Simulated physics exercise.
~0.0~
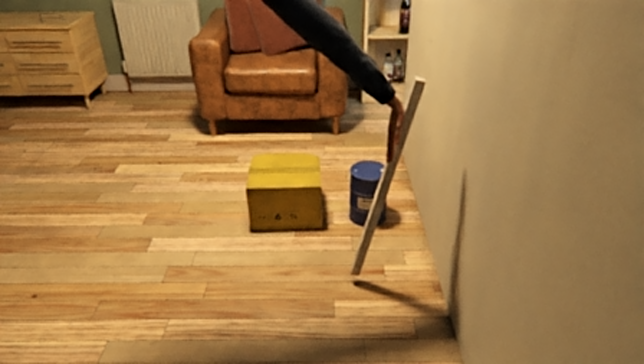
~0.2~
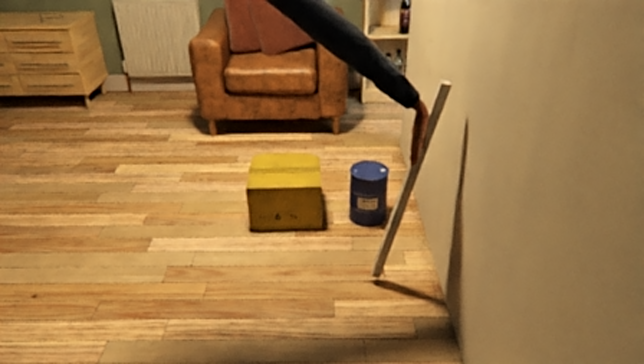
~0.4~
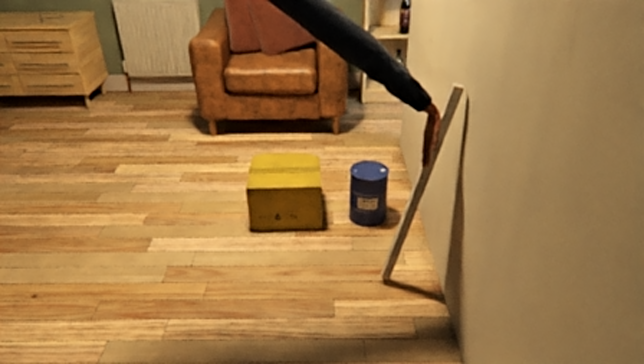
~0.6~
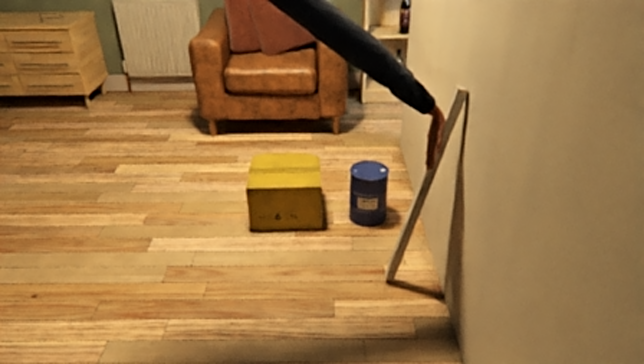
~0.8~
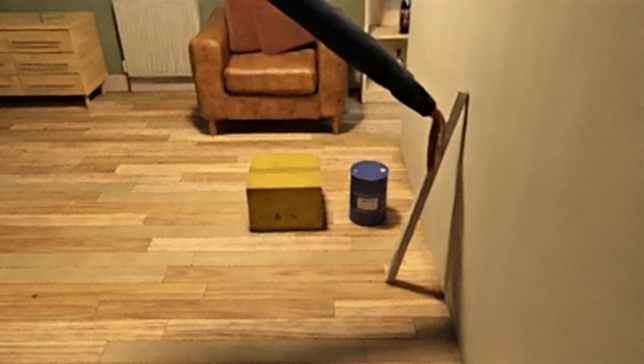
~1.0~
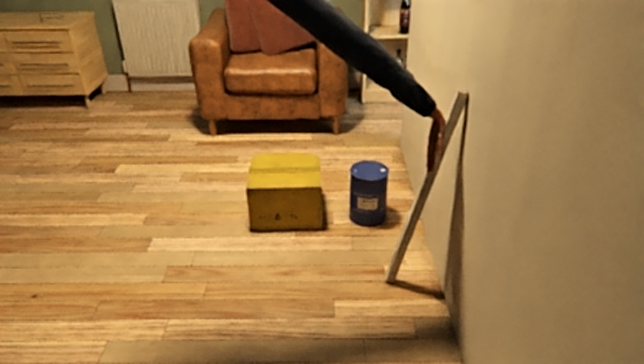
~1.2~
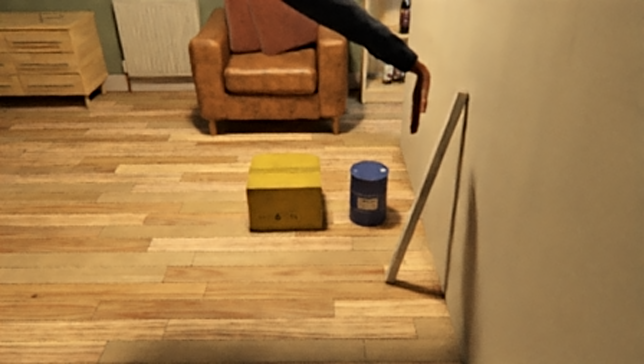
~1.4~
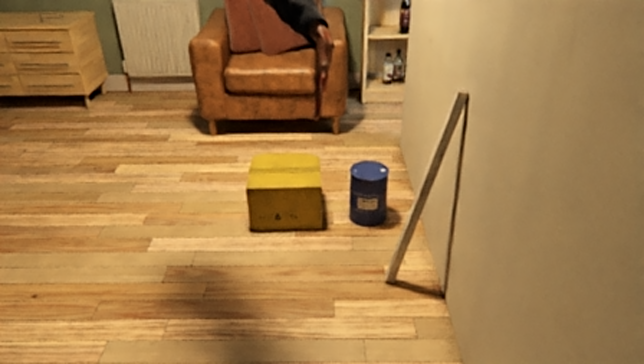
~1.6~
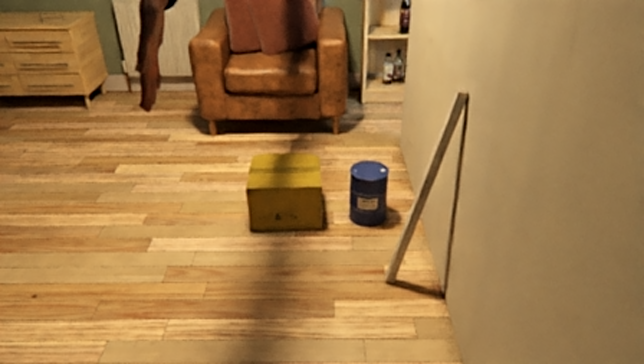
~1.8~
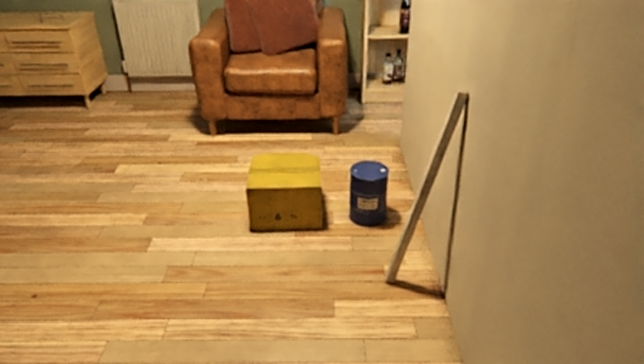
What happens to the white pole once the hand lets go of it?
It stays up, leaning against the wall on the right with its foot on the wooden floor.
